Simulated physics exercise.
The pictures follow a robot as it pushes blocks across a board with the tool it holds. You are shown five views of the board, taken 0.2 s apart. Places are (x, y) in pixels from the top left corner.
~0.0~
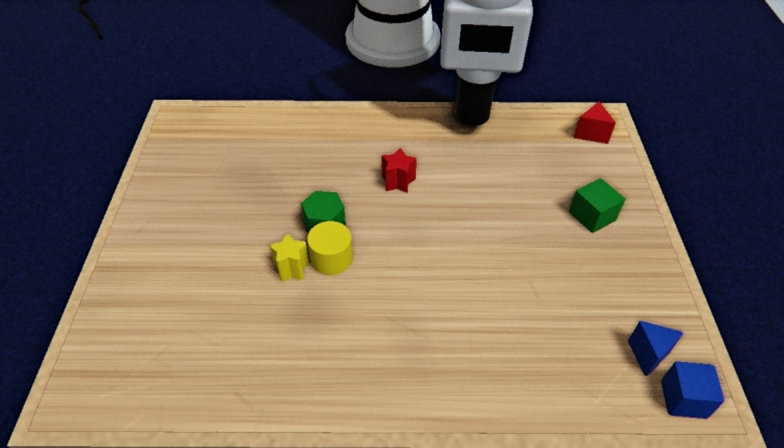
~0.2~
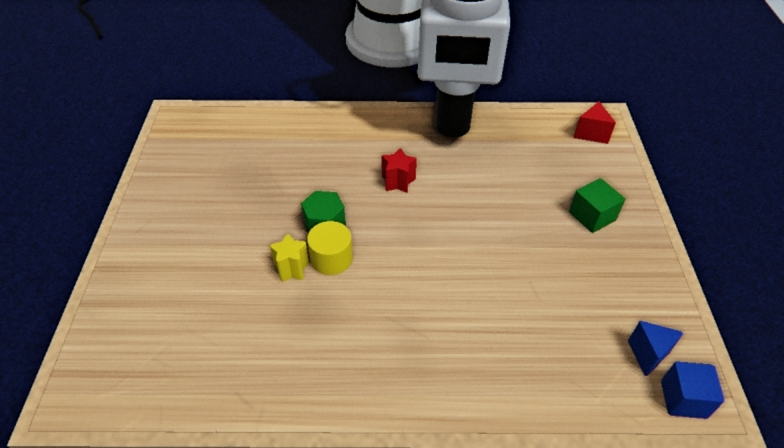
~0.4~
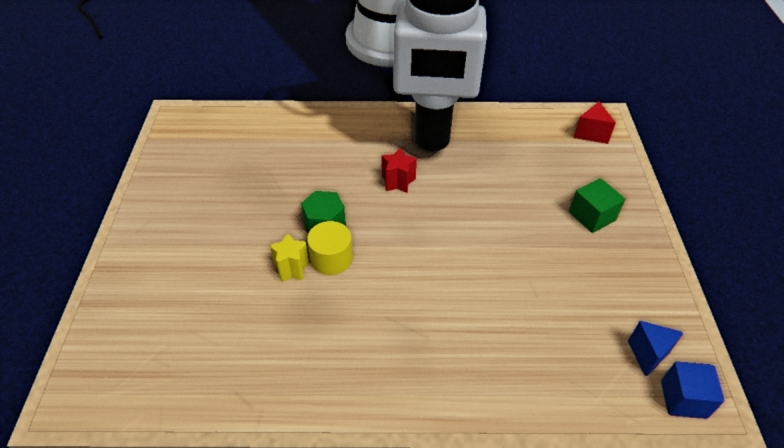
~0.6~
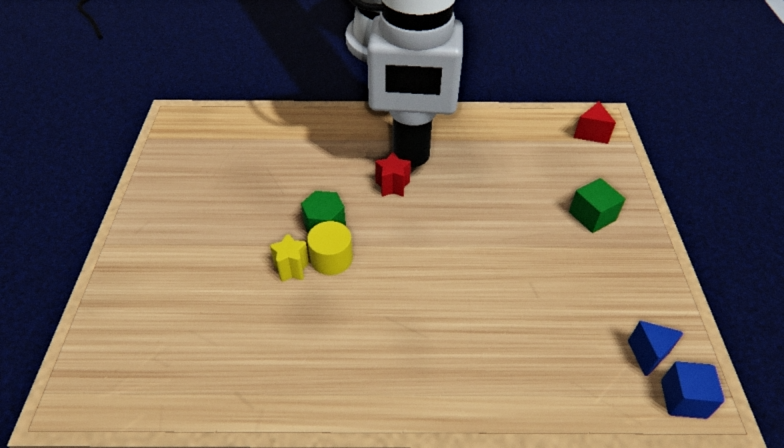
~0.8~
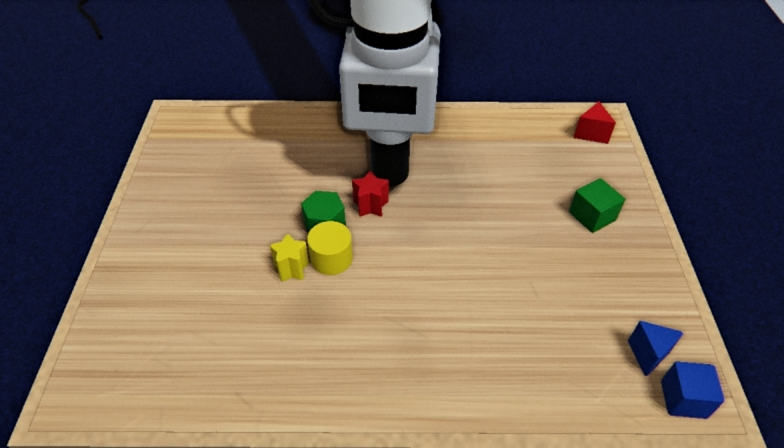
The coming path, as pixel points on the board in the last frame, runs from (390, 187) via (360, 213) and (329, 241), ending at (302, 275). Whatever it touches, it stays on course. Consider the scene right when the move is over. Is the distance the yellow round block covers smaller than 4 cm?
No, that is not how it ends up.
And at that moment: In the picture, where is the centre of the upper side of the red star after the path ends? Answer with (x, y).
My prediction: (272, 278).
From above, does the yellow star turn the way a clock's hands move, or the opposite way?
Looking down: Clockwise.
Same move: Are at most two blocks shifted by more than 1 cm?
No, I don't think so.
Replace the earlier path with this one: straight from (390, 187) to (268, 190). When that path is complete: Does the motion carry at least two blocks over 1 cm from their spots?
In short: No.
The first path, step by step. One third of the way, tool at (359, 200); green hexagonal block at (300, 214); red star at (335, 212).
Two thirds of the way, tool at (328, 227); yellow star at (267, 260), turned 60° clockwise; green hexagonal block at (266, 230), turned 50° clockwise; yellow round block at (304, 273); red star at (303, 241).
At the end, tool at (300, 262); yellow star at (239, 278), turned 110° clockwise; green hexagonal block at (265, 230), turned 55° clockwise; yellow round block at (286, 313); red star at (272, 278).
